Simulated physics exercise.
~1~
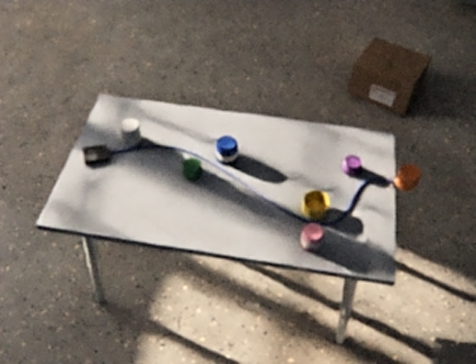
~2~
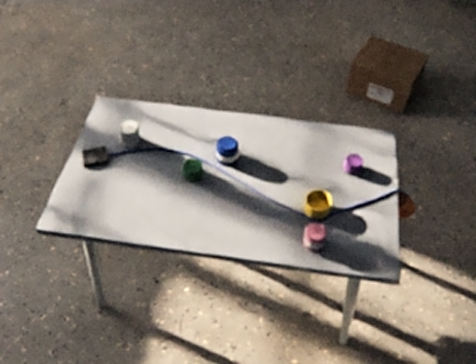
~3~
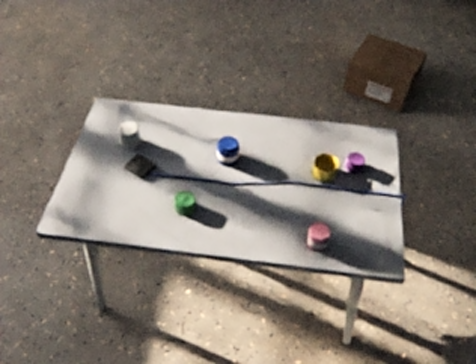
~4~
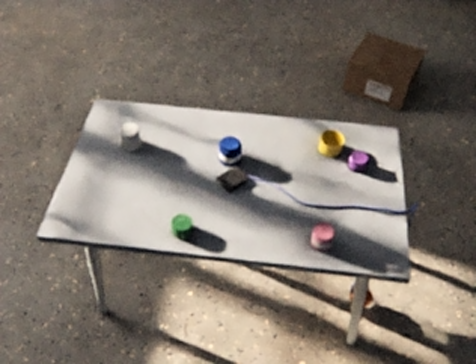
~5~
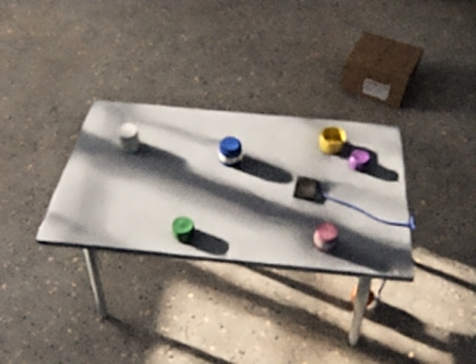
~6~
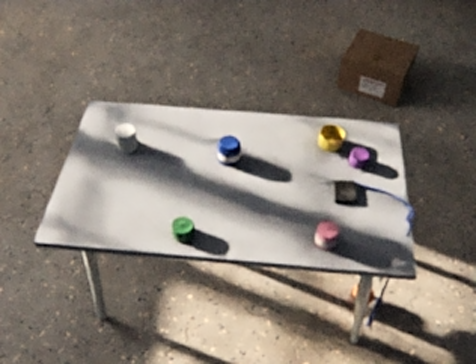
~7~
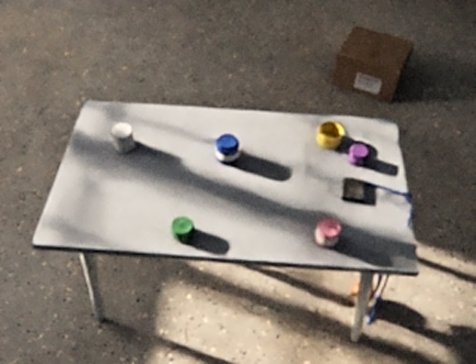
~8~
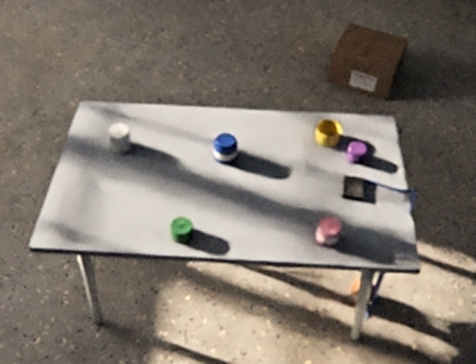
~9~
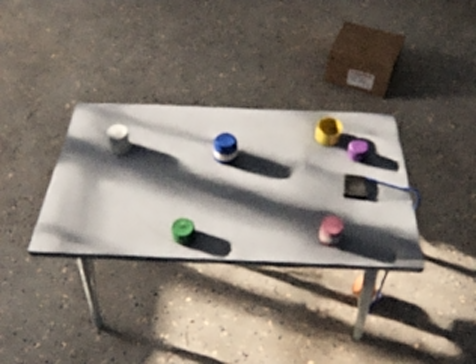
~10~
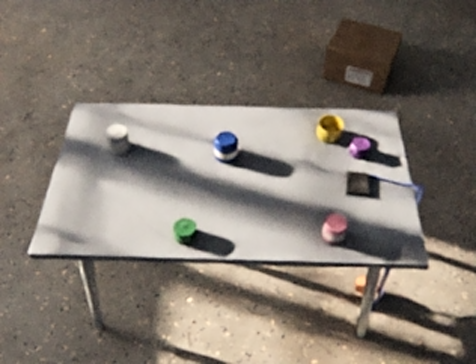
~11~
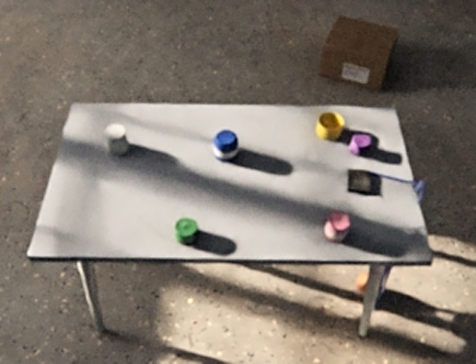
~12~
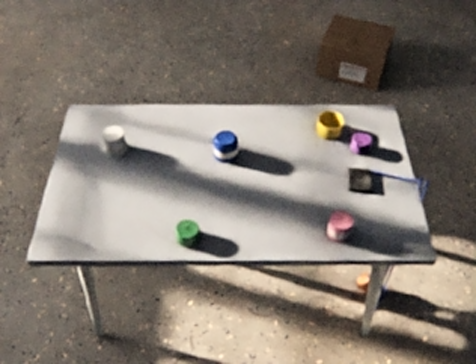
An orange object drops off the table, its cable dragging a black phone to the right edge.
